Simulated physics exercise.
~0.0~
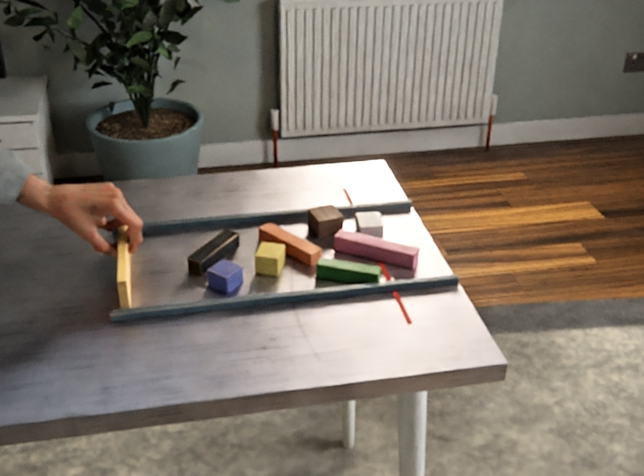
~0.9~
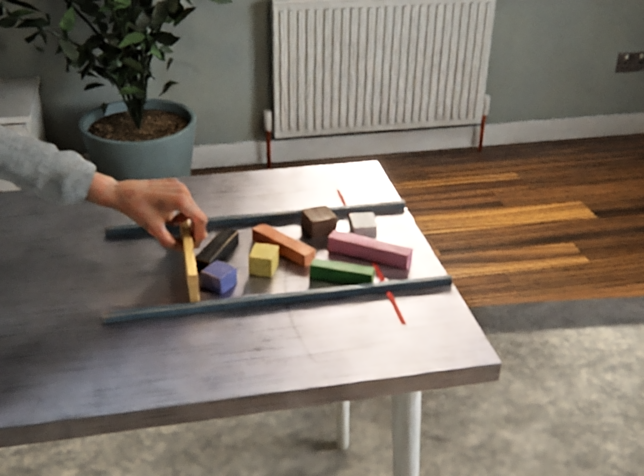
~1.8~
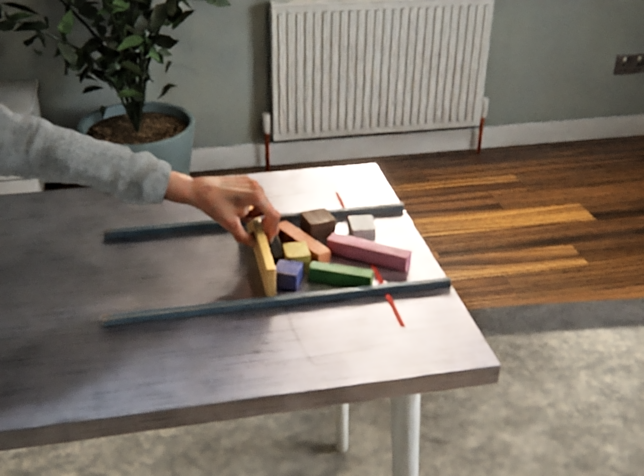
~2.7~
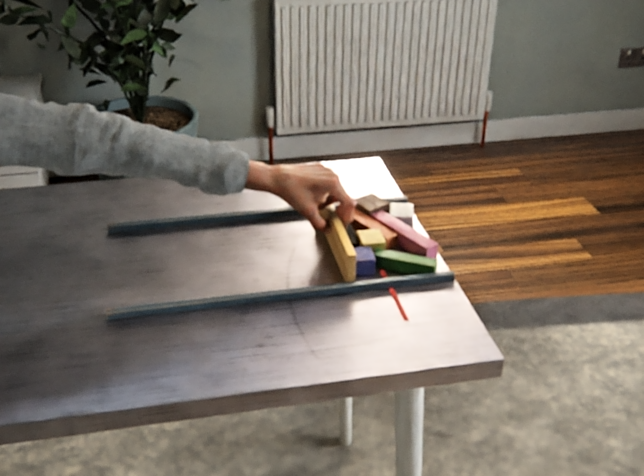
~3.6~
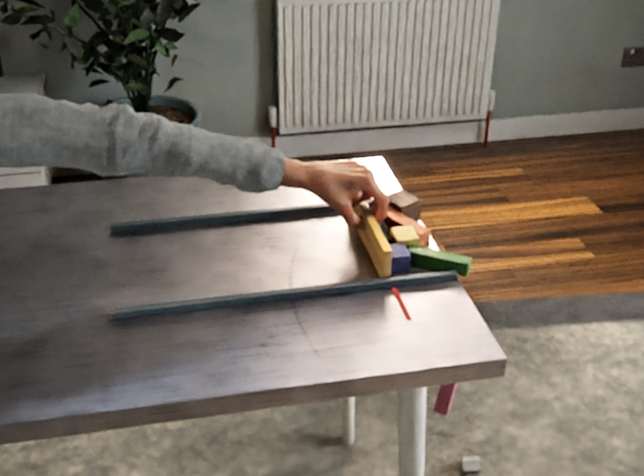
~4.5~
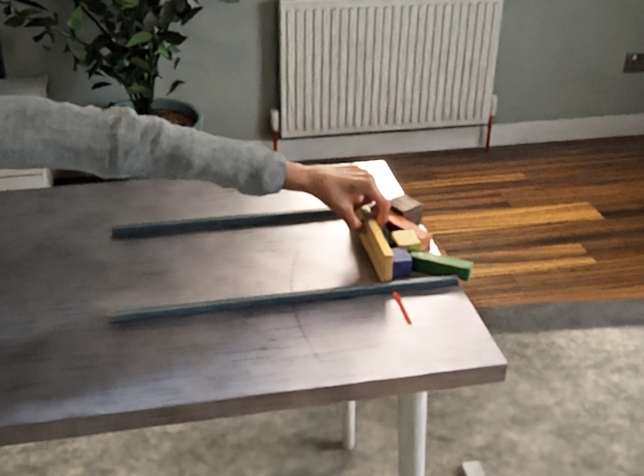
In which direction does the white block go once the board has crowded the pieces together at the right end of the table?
The white block goes down, dropping off the end of the table to the carpet below.
